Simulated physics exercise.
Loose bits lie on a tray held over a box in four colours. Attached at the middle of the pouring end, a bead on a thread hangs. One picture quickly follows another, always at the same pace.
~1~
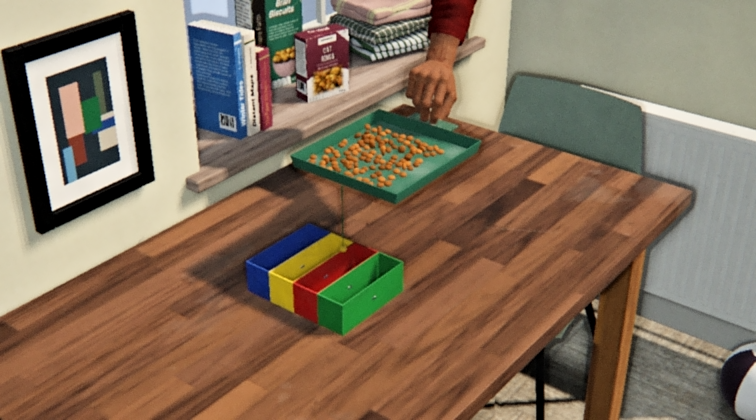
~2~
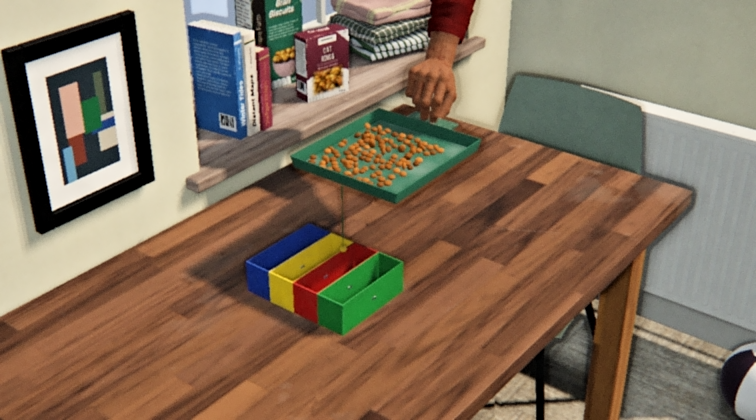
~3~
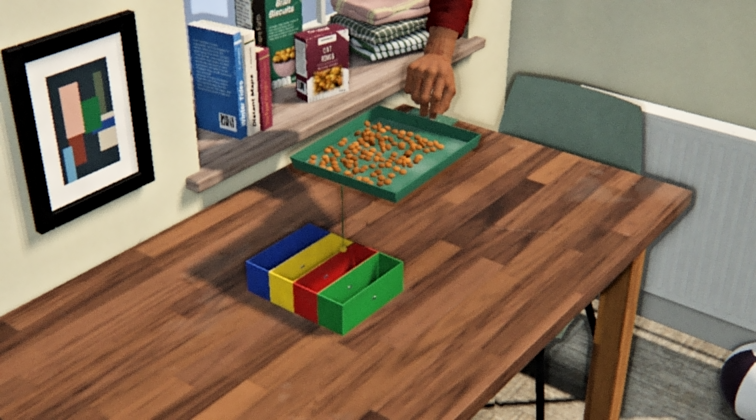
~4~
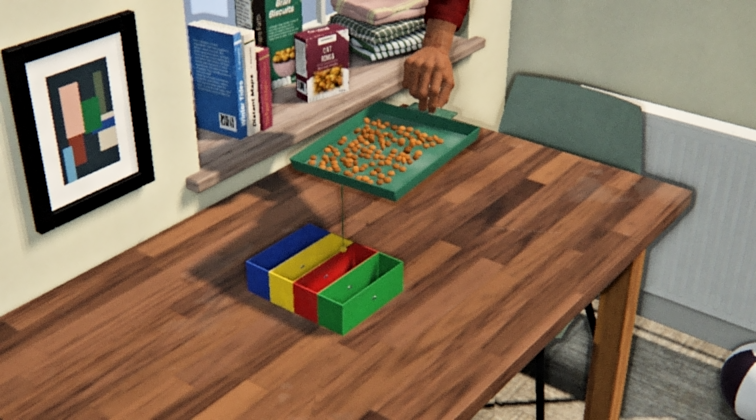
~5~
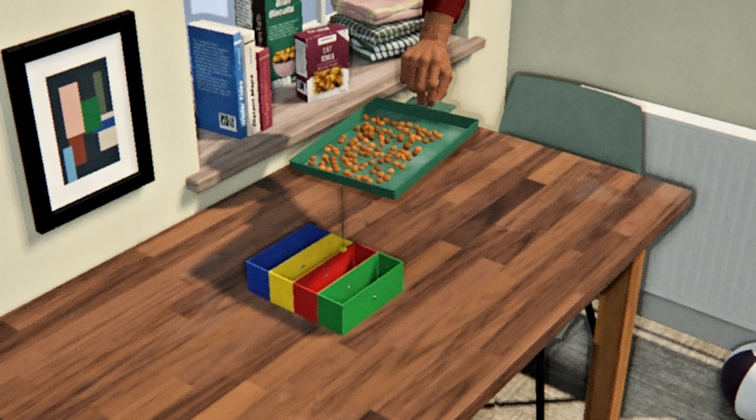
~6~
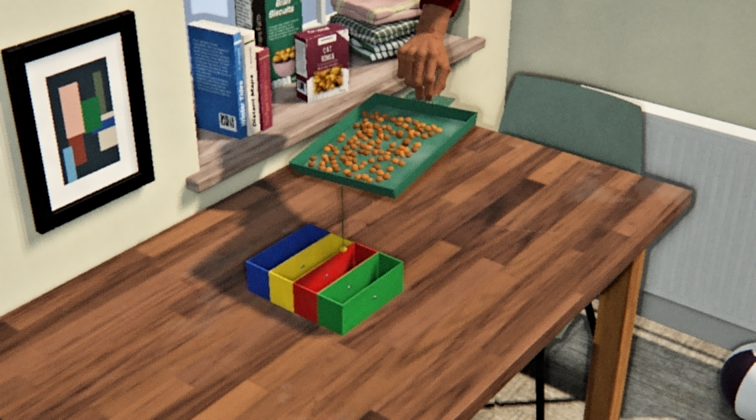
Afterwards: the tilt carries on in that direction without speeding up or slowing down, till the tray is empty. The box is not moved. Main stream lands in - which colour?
Blue cell.
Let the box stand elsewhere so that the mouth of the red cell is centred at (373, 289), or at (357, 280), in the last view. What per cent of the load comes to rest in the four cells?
Some 0 and then some 20 per cent.
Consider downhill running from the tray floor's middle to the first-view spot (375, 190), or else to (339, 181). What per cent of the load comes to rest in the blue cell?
Roughly 0 percent first and 30 percent second.
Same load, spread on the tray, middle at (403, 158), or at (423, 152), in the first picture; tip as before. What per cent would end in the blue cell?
Respectively 70 and 70 in a hundred.
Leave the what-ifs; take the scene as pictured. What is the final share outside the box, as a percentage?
About 10 per cent.
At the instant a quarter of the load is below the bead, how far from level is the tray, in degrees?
I'd say close to 85 degrees.
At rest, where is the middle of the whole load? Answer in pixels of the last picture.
Near pixel (293, 270).
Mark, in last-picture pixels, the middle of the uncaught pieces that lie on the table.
Centre: Roughly (234, 256).
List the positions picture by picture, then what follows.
In the first picture, corners of the pouring end at (294, 155) and (396, 192), level; middle of the load at (370, 156), bits of cat kibble; bead on its thread at (343, 249); blue cell at (259, 278); yellow cell at (282, 289); red cell at (306, 300); green cell at (330, 312).
In the second picture, corners of the pouring end at (294, 155) and (396, 192), level; middle of the load at (370, 156).
In the third picture, corners of the pouring end at (294, 156) and (395, 191), tipped barely, lowest at the left corner; middle of the load at (370, 154).
In the fourth picture, corners of the pouring end at (293, 158) and (394, 190), tipped a little, lowest at the left corner; middle of the load at (369, 152).
In the fifth picture, corners of the pouring end at (293, 160) and (393, 188), tipped a little, lowest at the left corner; middle of the load at (369, 150).
In the sixth picture, corners of the pouring end at (293, 161) and (393, 187), tipped a little, lowest at the left corner; middle of the load at (368, 148); blue cell at (259, 278); yellow cell at (282, 289); red cell at (306, 300); green cell at (330, 312).
Soon, tray tipped steeply; all on the tray.
A while on, tray tipped right over; about a third on the tray; about a quarter in the blue cell; a small part in the yellow cell; about a quarter falling or outside the box.
Towards the end, tray tipped past a quarter turn; most in the blue cell; a small part in the yellow cell; a stray few in the red cell; a small part falling or outside the box.
Finally, tray tipped past a quarter turn; most in the blue cell; a small part in the yellow cell; a stray few in the red cell; none in the green cell; a small part outside the box.
